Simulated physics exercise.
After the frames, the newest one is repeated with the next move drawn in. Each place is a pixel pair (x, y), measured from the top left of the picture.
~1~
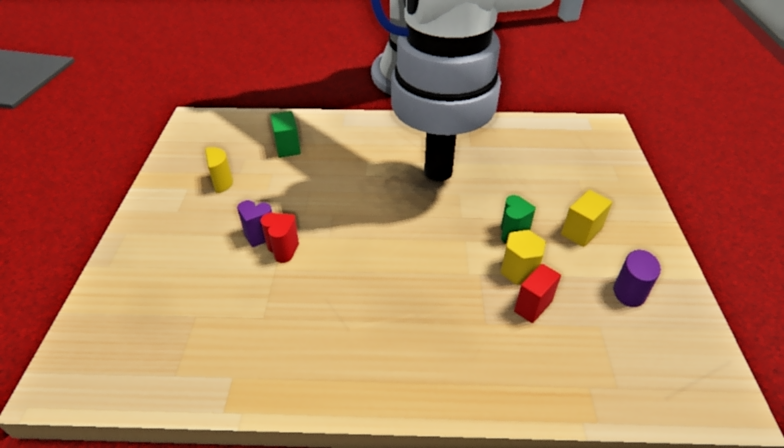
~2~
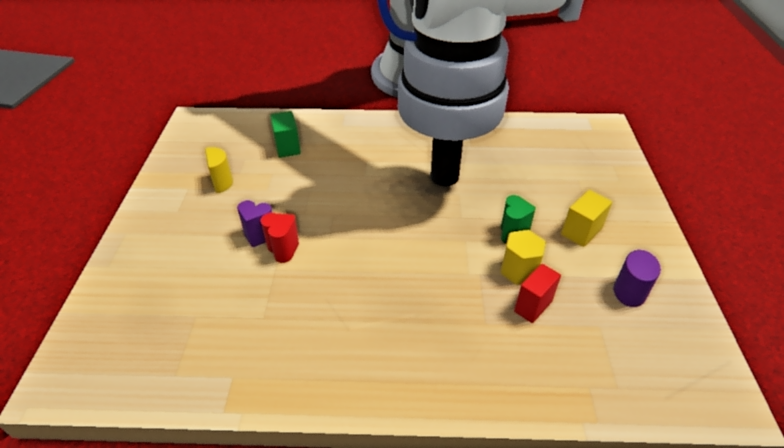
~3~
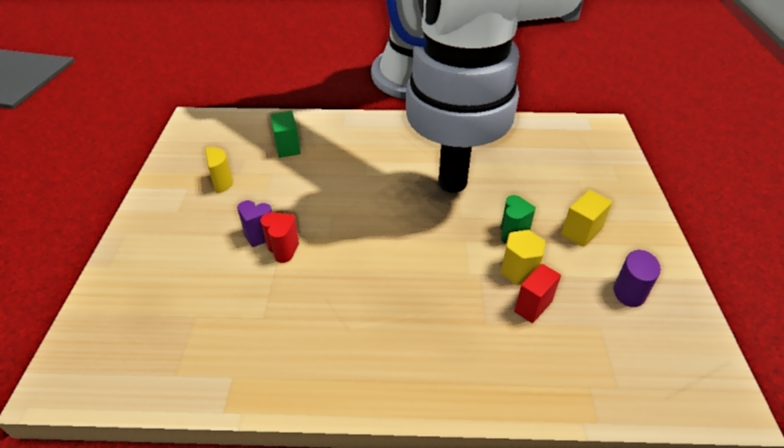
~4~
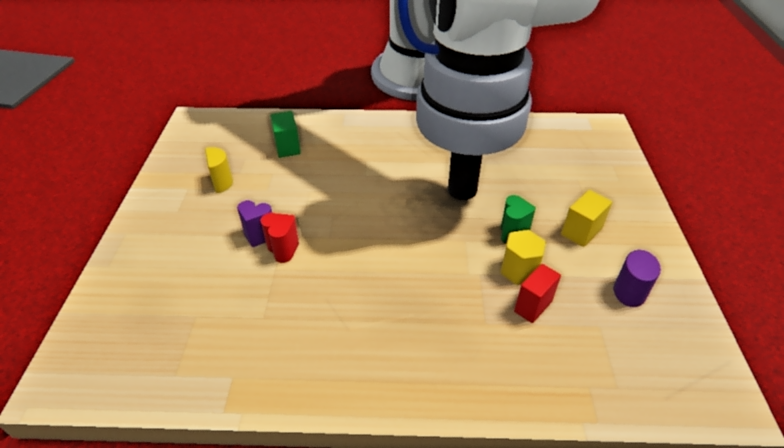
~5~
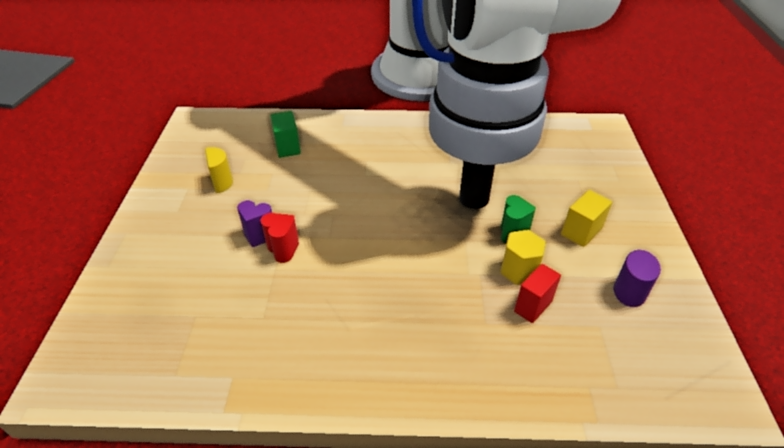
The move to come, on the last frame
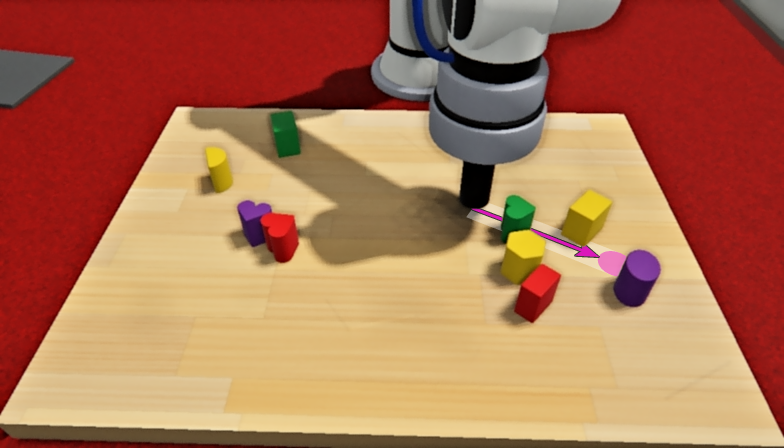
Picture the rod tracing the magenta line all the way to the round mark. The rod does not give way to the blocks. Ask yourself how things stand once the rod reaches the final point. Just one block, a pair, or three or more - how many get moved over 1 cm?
Looking at the path, I think two of the blocks end up more than 1 cm away.
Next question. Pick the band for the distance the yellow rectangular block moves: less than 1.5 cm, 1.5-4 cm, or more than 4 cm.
It travels between 1.5 and 4 cm.
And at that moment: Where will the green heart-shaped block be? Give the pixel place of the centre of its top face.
My prediction: (553, 229).
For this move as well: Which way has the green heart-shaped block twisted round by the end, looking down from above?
Direction: Clockwise.
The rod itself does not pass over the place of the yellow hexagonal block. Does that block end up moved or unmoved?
The yellow hexagonal block keeps its place.
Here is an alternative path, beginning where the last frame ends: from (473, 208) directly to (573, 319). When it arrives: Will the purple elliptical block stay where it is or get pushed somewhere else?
When the path is over, the purple elliptical block is still on its spot.
Path on the board, from (473, 208) directly to (615, 264).
The first path, step by step. One third of the way, rod (520, 216); green heart-shaped block (535, 219), turned 50° clockwise.
Two thirds of the way, rod (568, 235); green heart-shaped block (553, 229); yellow rectangular block (604, 204), turned 30° anticlockwise.
At the end, rod (619, 255); green heart-shaped block (553, 229), turned 125° clockwise; yellow hexagonal block in place; yellow rectangular block (616, 207), turned 80° anticlockwise; purple elliptical block in place.
